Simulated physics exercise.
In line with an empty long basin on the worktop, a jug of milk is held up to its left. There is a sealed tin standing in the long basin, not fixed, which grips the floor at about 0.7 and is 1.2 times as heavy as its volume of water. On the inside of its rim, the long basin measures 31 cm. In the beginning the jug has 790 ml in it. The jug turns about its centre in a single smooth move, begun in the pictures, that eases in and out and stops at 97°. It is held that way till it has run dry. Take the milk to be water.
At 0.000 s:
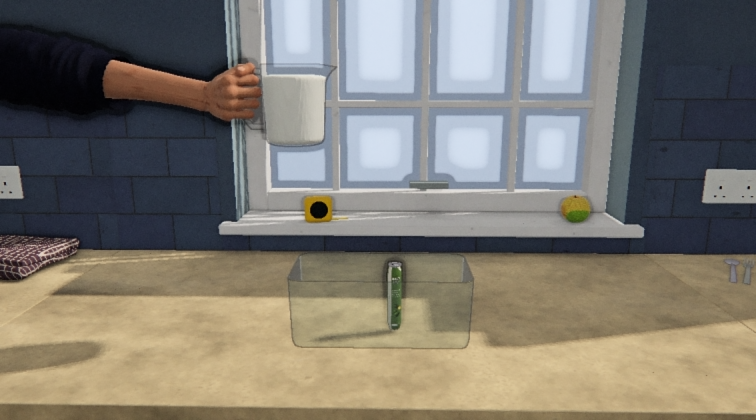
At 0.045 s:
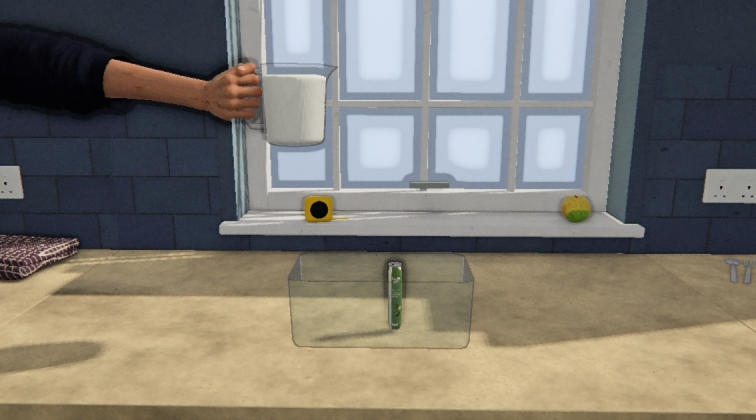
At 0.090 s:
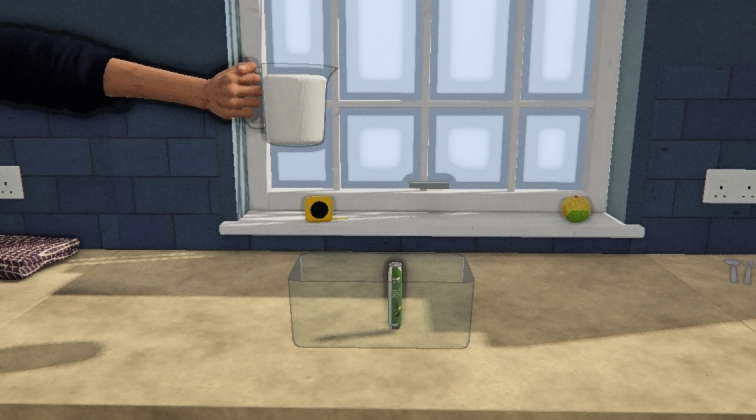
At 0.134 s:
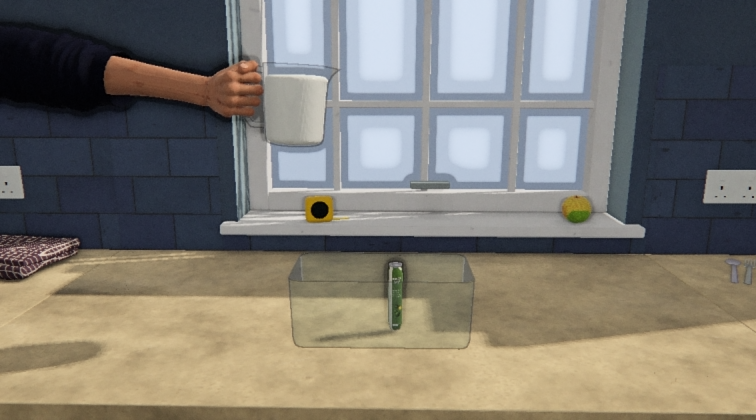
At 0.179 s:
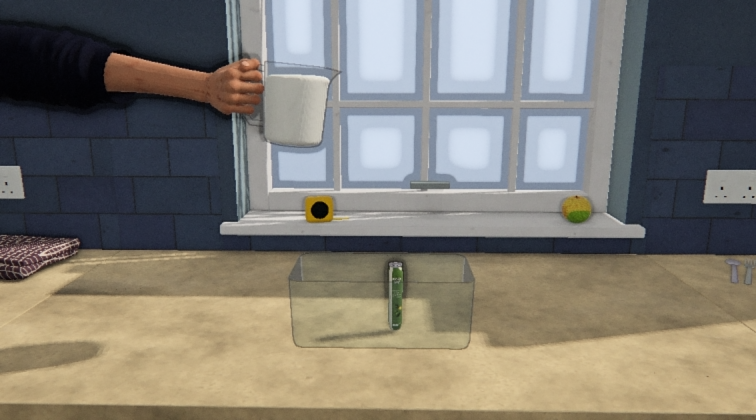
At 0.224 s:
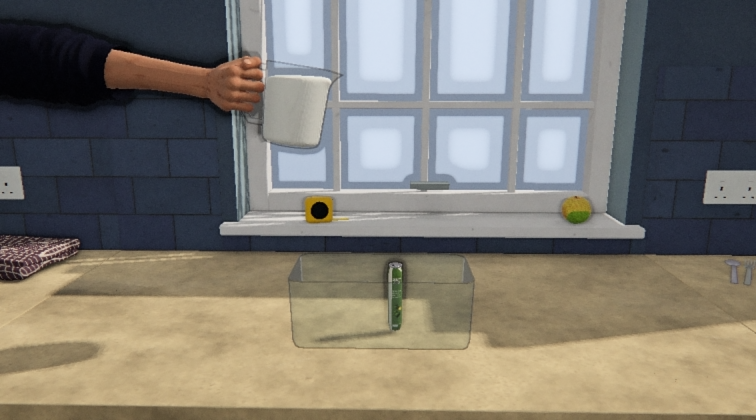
The clip opens on a hand holding a jug of milk level in front of a window, up and to the left of an empty clear basin on the worktop. After staying still briefly, the jug begins to tilt slightly to the right, slowly, while everything else remains motionless.
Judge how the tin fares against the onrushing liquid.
It is tipped.
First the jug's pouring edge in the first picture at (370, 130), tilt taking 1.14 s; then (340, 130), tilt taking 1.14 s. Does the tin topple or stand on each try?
The tin stays vertical the first time and overturns the second time.
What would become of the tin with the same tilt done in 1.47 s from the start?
Outcome - the tin ends up overturned.
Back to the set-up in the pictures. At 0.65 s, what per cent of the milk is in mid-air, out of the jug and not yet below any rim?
About 14 per cent.
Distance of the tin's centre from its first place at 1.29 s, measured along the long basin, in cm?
Measured centre to centre, about 0 cm.
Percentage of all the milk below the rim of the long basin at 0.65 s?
About 0%.
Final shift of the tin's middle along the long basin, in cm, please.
Looks like roughly 6.5 cm in total.
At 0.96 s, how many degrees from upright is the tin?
Lean: Around 0° from upright.
Then, 0.65 s in, the tilt is 59° and 85 per cent is still to pour; the tin stands where it began.
Then, 0.96 s in, the tilt is 91° and 40 per cent is still to pour; the tin stands where it began.
Then, 1.29 s in, the tilt is 97° and 7 per cent is still to pour; the tin stands where it began.
Then, 1.64 s in, the tilt is 97° and 1 per cent is still to pour; the tin lies on its side.
Finally, the tin lies on its side.
